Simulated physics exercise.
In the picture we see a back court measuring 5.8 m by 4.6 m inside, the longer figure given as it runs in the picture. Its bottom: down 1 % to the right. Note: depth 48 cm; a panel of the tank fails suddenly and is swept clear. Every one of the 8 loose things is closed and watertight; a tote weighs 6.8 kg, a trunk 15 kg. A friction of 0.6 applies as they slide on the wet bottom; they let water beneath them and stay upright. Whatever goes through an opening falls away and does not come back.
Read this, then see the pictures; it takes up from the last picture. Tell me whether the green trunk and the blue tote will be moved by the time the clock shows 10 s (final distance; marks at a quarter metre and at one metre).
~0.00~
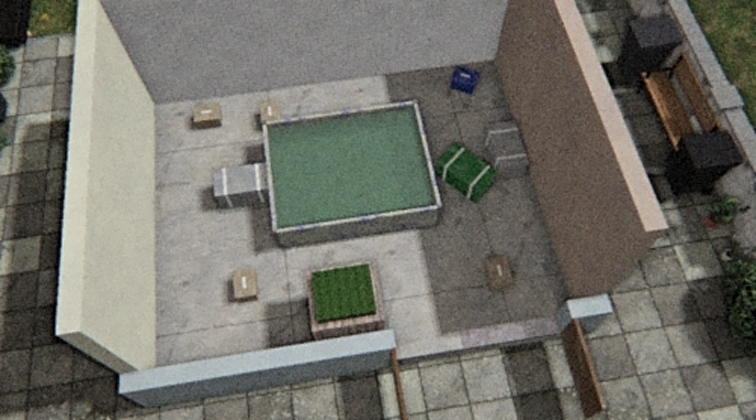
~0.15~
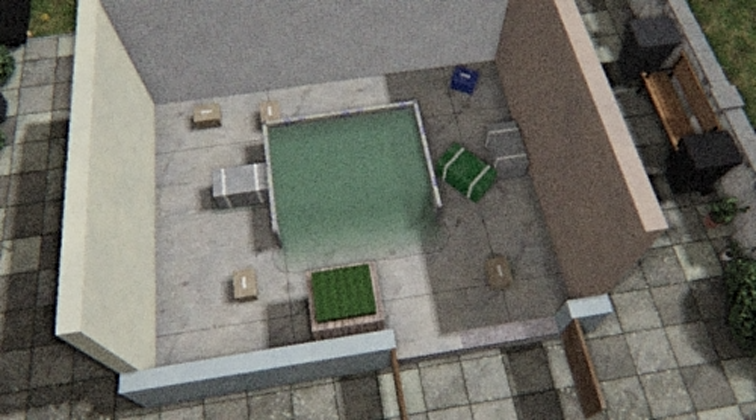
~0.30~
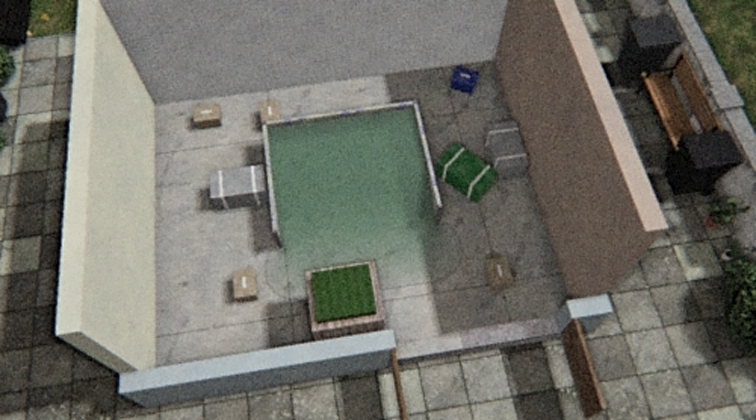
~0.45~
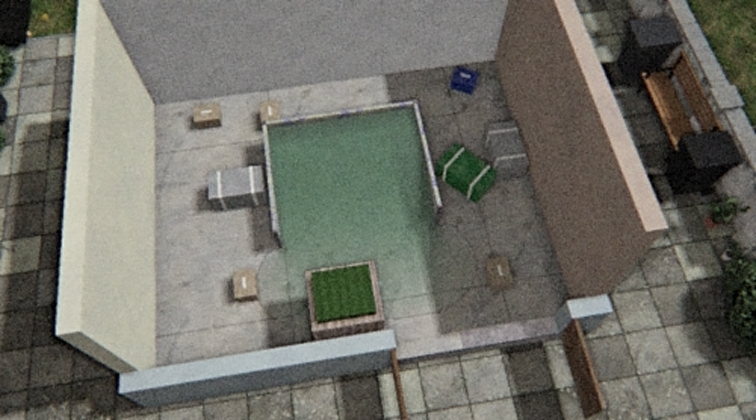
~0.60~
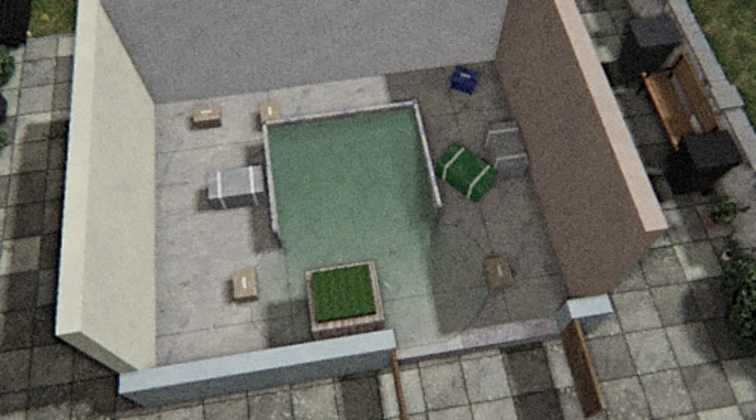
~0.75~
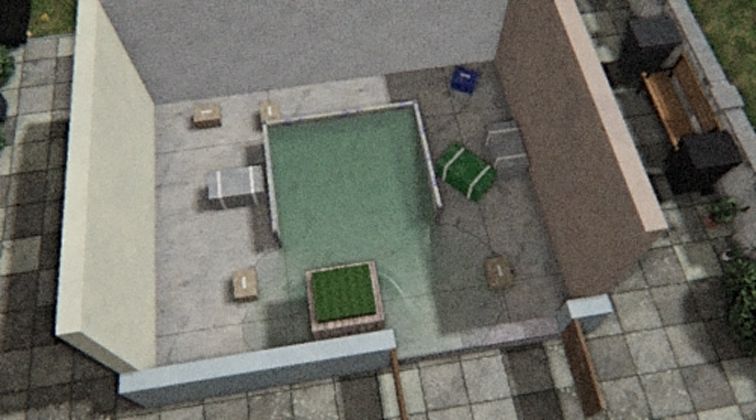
By the end, the green trunk remains about where it was, while the blue tote remains about where it was.
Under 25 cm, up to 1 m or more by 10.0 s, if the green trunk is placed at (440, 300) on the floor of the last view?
It travels far.
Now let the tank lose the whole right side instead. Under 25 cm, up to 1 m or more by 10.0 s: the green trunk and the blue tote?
With that failure, the green trunk covers a big distance, and the blue tote covers a big distance.
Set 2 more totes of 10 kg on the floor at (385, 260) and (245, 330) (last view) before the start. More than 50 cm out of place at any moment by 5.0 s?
In that order: Over, over.
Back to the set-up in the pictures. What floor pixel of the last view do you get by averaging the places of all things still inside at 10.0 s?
The average lands around (381, 147).
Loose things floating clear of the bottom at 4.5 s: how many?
That would be 2 of them.
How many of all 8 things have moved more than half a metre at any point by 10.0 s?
It works out to 4.
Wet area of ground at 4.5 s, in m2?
Close to 19 m2, I'd say.
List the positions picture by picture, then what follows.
In the first picture, the green trunk at (467, 167), on the bottom; the blue tote at (465, 76) rests on the ground; water covers 4.3 m2; 0 of 8 have shifted.
In the second picture, the green trunk at (467, 167), on the bottom; the blue tote at (465, 76), on the bottom; water covers 5.4 m2; 0 of 8 have shifted.
In the third picture, the green trunk at (467, 167), on the bottom; the blue tote at (465, 76), on the bottom; water covers 6.5 m2; 1 of 8 have shifted.
In the fourth picture, the green trunk at (467, 167), on the bottom; the blue tote at (465, 76) rests on the ground; 7.6 m2 under water; 1 of 8 have shifted.
In the fifth picture, the green trunk at (467, 167) rests on the ground; the blue tote at (465, 76), on the bottom; water covers 8.7 m2; 1 of 8 have shifted.
In the sixth picture, the green trunk at (467, 167), on the bottom; the blue tote at (465, 76) rests on the ground; 9.4 m2 under water; 1 of 8 have shifted.
After 2.0 s the green trunk is near (467, 167), 0.0 m from its start, aground; the blue tote is near (465, 76), 0.0 m from its start, aground; 0 of 8 are out; 0 afloat.
After 4.5 s the green trunk is near (467, 167), 0.0 m from its start, aground; the blue tote is near (465, 76), 0.0 m from its start, aground; 0 of 8 are out; 2 afloat.
After 7.0 s the green trunk is near (467, 167), 0.0 m from its start, aground; the blue tote is near (465, 76), 0.0 m from its start, aground; 0 of 8 are out; 1 afloat.
After 10.0 s the green trunk is near (467, 167), 0.0 m from its start, aground; the blue tote is near (465, 76), 0.0 m from its start, aground; 0 of 8 are out; 3 afloat.
